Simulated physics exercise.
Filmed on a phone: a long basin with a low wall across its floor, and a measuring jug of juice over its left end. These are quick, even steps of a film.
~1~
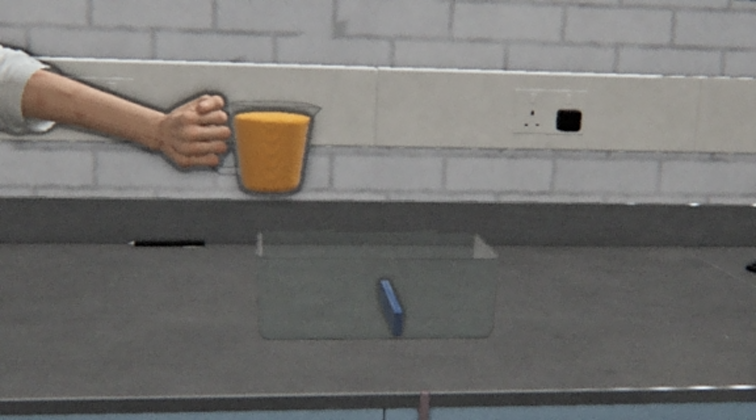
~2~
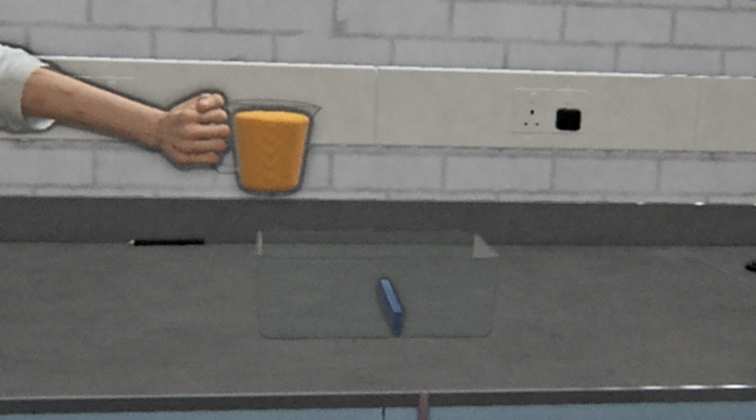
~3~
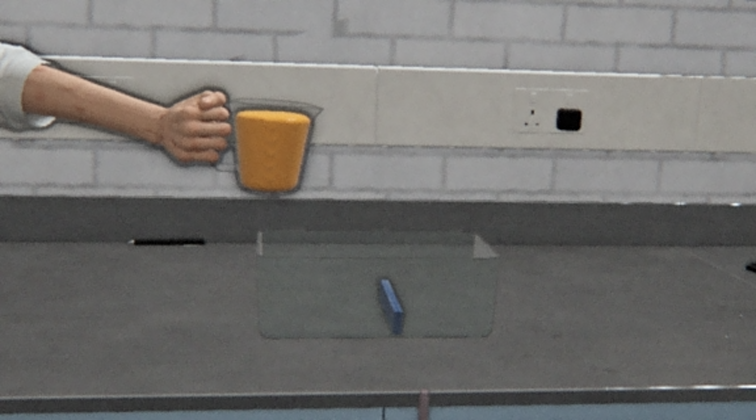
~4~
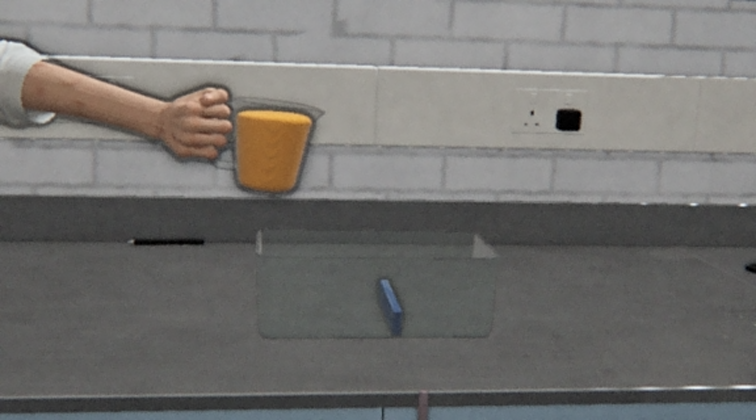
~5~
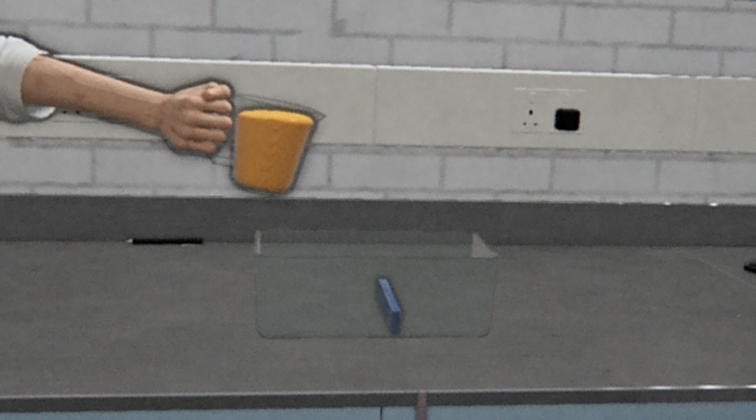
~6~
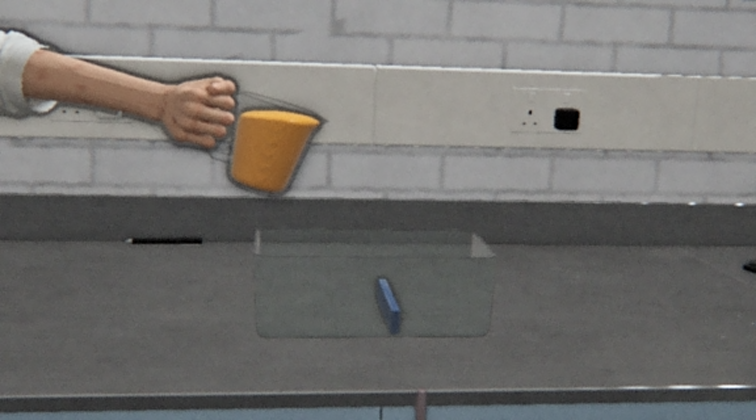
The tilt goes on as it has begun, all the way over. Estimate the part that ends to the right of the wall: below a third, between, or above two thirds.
The share right of the wall is less than a third.
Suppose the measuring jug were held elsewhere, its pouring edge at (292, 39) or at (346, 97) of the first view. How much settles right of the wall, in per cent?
In turn 10 and 55 in a hundred.
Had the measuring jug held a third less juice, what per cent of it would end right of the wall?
Near 10 %.
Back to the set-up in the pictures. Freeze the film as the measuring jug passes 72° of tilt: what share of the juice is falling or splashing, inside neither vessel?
It comes to 20 per cent or so.
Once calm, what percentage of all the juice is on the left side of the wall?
It comes to 85 per cent or so.
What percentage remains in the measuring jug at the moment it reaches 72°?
Near 70 %.
A moment on, the measuring jug is tipped part way and 70 per cent is still to pour, 9 is left of the wall and 0 right of it.
Next, the measuring jug is tipped right over and 18 per cent is still to pour, 62 is left of the wall and 2 right of it.
Then the measuring jug is tipped right over and 1 per cent is still to pour, 86 is left of the wall and 7 right of it.
Later the measuring jug is tipped right over and 0 per cent is still to pour, 87 is left of the wall and 9 right of it.
Finally, 87 per cent lies left of the wall, 9 right of it and 4 outside.
